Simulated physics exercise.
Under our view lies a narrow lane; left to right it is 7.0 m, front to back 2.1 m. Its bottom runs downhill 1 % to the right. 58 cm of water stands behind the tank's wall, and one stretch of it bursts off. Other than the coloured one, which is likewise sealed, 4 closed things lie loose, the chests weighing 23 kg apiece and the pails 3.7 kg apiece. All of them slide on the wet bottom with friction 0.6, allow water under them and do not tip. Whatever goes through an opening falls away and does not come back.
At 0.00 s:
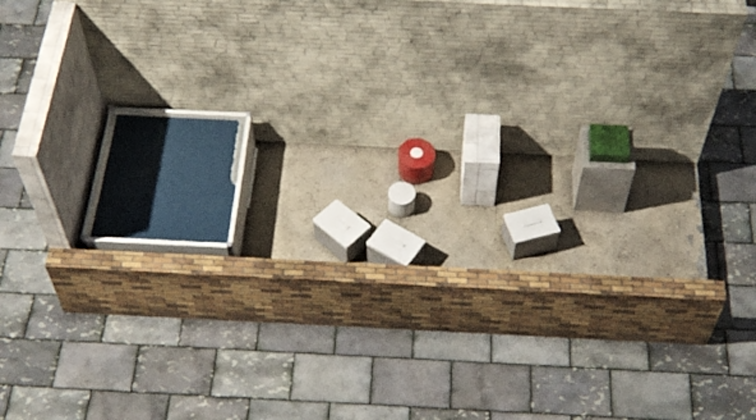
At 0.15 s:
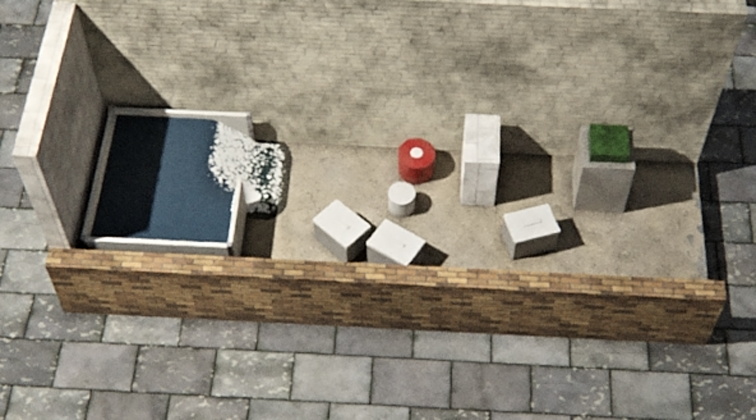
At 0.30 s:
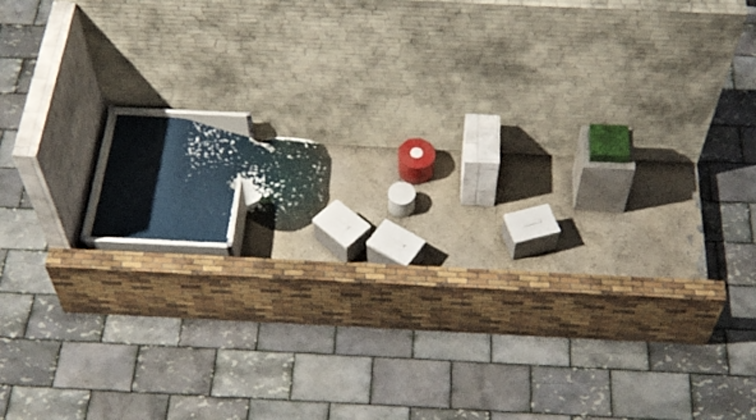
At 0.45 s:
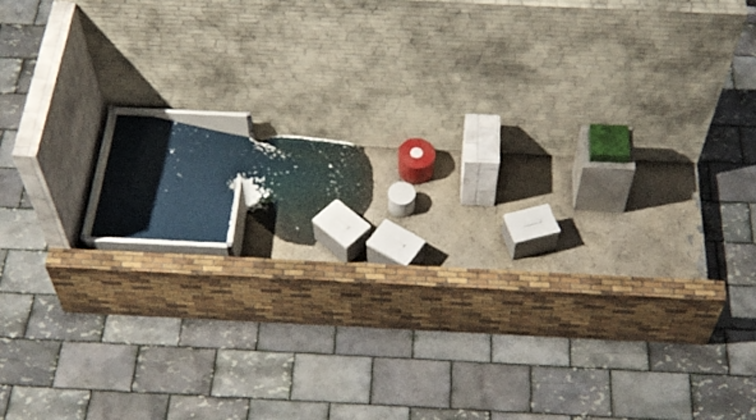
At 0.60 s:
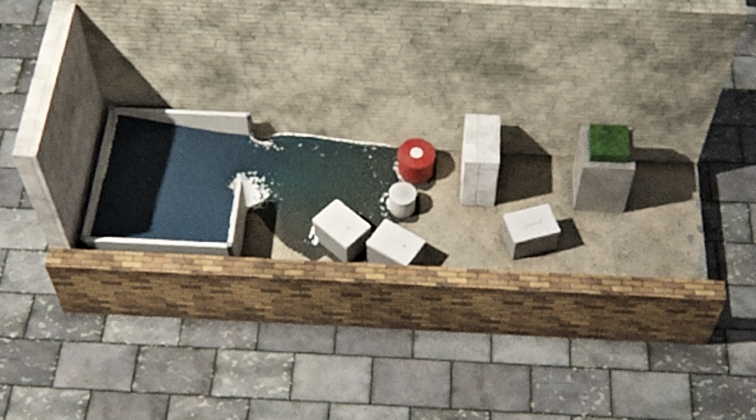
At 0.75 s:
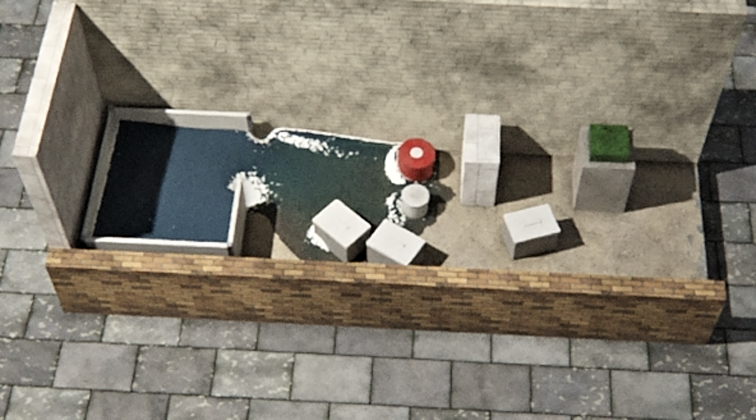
Dark water bursting through the side of a walled pool, spreading right across a lane, surrounding pale blocks and nudging a small white drum.
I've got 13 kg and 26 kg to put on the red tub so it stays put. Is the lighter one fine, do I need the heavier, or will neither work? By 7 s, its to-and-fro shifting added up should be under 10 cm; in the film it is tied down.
Neither will work.
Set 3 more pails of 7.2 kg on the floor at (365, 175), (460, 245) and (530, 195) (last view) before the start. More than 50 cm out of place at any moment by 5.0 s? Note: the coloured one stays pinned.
Sequence of outcomes: Crosses it, crosses it, does not cross it.
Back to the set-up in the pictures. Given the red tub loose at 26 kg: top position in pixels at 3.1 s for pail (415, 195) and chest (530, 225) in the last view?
I'd say close to (541, 224) and close to (632, 226).
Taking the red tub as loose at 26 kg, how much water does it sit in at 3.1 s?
Something like 17 centimetres.
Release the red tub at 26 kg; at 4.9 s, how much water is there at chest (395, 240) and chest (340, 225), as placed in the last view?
Depths: Near 8 cm, then near 9 cm.
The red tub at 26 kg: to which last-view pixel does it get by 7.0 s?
About (713, 254).
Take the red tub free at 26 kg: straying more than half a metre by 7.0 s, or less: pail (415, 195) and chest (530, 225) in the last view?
Result, as listed: Above / above.
After 1.4 s the red tub would be 40 cm from its start with 13 kg and 40 cm from its start with 26 kg; 22 cm of water round it then.
After 3.1 s the red tub would be 182 cm from its start with 13 kg and 199 cm from its start with 26 kg; 17 cm of water round it then.
After 4.9 s the red tub would be 321 cm from its start with 13 kg and 314 cm from its start with 26 kg; 10 cm of water round it then.
After 7.0 s the red tub would be gone out with 13 kg and 365 cm from its start with 26 kg; 10 cm of water round it then.
